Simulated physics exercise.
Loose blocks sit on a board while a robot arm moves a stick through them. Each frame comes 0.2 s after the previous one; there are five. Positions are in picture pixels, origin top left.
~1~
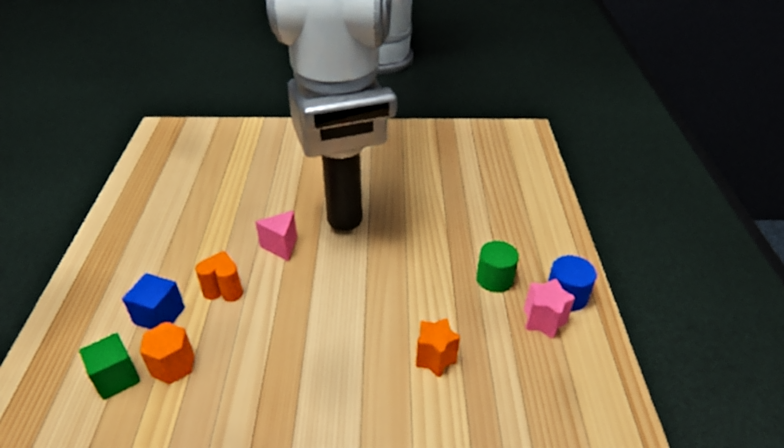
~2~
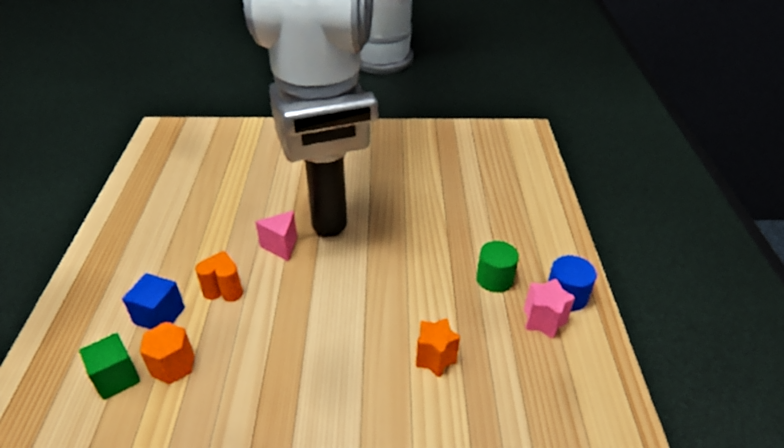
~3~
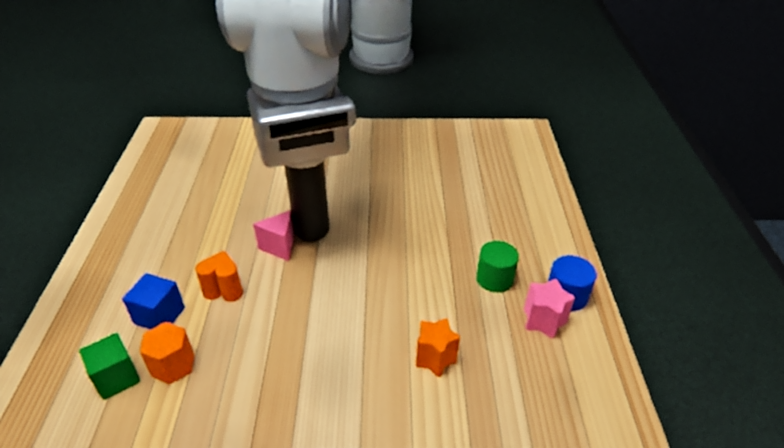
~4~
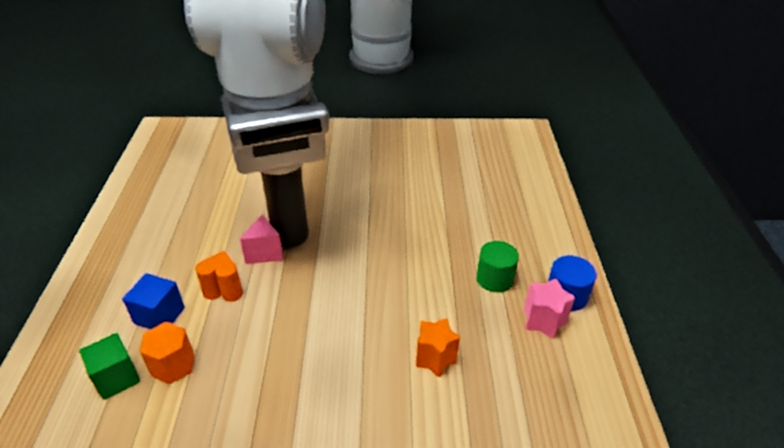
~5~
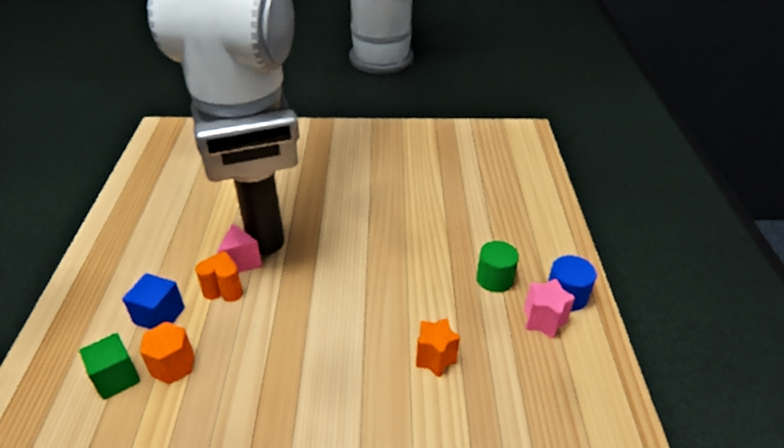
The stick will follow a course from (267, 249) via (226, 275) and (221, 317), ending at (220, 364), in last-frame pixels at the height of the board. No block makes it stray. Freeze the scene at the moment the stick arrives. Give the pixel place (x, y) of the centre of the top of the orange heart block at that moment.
Its top middle: (188, 373).
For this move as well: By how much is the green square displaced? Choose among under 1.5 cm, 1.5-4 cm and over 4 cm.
Covers under 1.5 cm.
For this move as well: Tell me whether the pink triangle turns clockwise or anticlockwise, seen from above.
Seen from above, its turn is clockwise.
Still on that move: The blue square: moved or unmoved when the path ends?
From what I can tell, it will keep its place.
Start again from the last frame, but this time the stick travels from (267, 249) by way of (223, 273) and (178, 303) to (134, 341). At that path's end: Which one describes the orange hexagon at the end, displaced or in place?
The orange hexagon does not move.
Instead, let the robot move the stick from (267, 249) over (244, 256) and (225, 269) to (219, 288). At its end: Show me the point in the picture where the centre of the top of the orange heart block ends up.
I predict (206, 292).
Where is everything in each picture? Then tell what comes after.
Stick's lower end at (345, 220); green square at (103, 353); blue square at (149, 290); orange hexagon at (162, 340); orange heart block at (217, 264); pink triangle at (278, 222), in the first frame.
Stick at (330, 225); blocks still, in the second frame.
Stick at (312, 230); pink triangle at (276, 223), in the third frame.
Stick at (291, 236); pink triangle at (260, 229), in the fourth frame.
Stick at (266, 243); green square at (103, 353); blue square at (149, 290); orange hexagon at (162, 340); orange heart block at (217, 265); pink triangle at (235, 238), in the fifth frame.
On the path given first. One third of the way, stick at (224, 271); orange heart block at (209, 281); pink triangle at (184, 259), turned 30° clockwise.
Two thirds of the way, stick at (219, 312); orange hexagon at (156, 347), turned 15° clockwise; orange heart block at (198, 326); pink triangle at (181, 262), turned 45° clockwise.
At the end, stick at (219, 359); green square still; blue square still; orange hexagon at (148, 359), turned 45° clockwise; orange heart block at (188, 373), turned 70° clockwise; pink triangle at (181, 262), turned 45° clockwise.
